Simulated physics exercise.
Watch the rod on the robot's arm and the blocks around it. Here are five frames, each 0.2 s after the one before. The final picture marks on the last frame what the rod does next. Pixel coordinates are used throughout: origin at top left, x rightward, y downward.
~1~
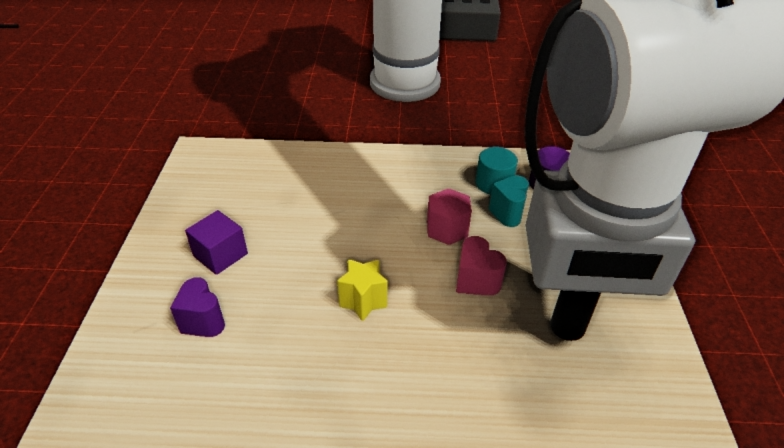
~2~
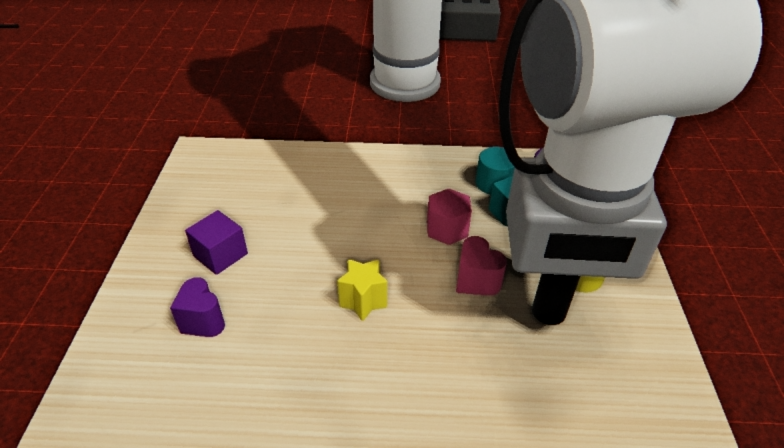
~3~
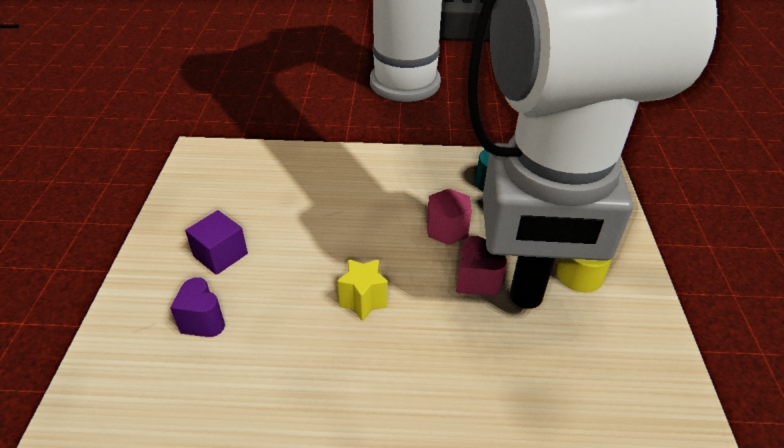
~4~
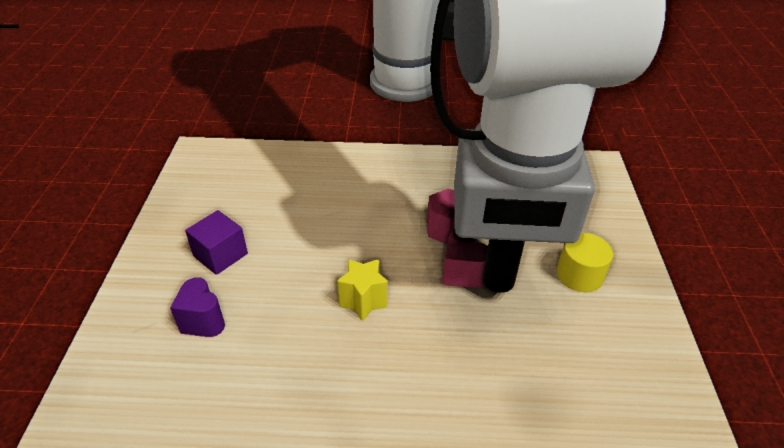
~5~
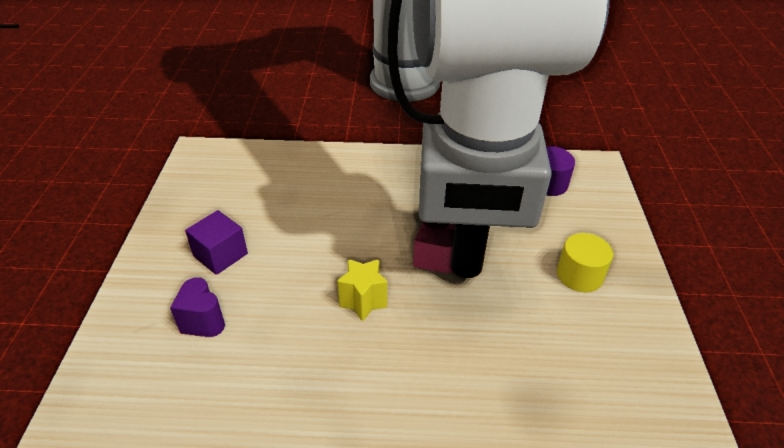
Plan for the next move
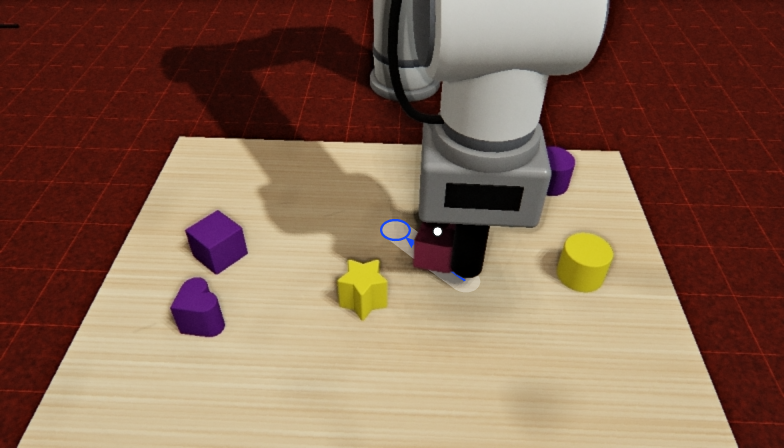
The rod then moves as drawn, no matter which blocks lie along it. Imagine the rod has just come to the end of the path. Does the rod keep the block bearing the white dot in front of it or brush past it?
When the path ends, it will sit ahead of the rod.
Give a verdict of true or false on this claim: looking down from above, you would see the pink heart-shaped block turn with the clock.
False
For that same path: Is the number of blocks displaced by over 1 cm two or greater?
It seems not.
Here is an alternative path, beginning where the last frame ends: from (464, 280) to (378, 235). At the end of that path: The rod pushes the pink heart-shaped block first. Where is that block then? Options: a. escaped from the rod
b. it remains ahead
That would be b.
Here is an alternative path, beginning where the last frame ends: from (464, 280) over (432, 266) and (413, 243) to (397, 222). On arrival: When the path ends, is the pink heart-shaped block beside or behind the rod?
My answer is no.
Drawn move, straight from (464, 280) to (395, 230); the dot is on the pink heart-shaped block.
On the path given first. One third of the way, rod at (441, 249); pink heart-shaped block at (411, 217).
Two thirds of the way, rod at (418, 232); pink heart-shaped block at (387, 203), turned 15° anticlockwise.
At the end, rod at (396, 217); pink heart-shaped block at (363, 191), turned 30° anticlockwise; pink six-sided block still.
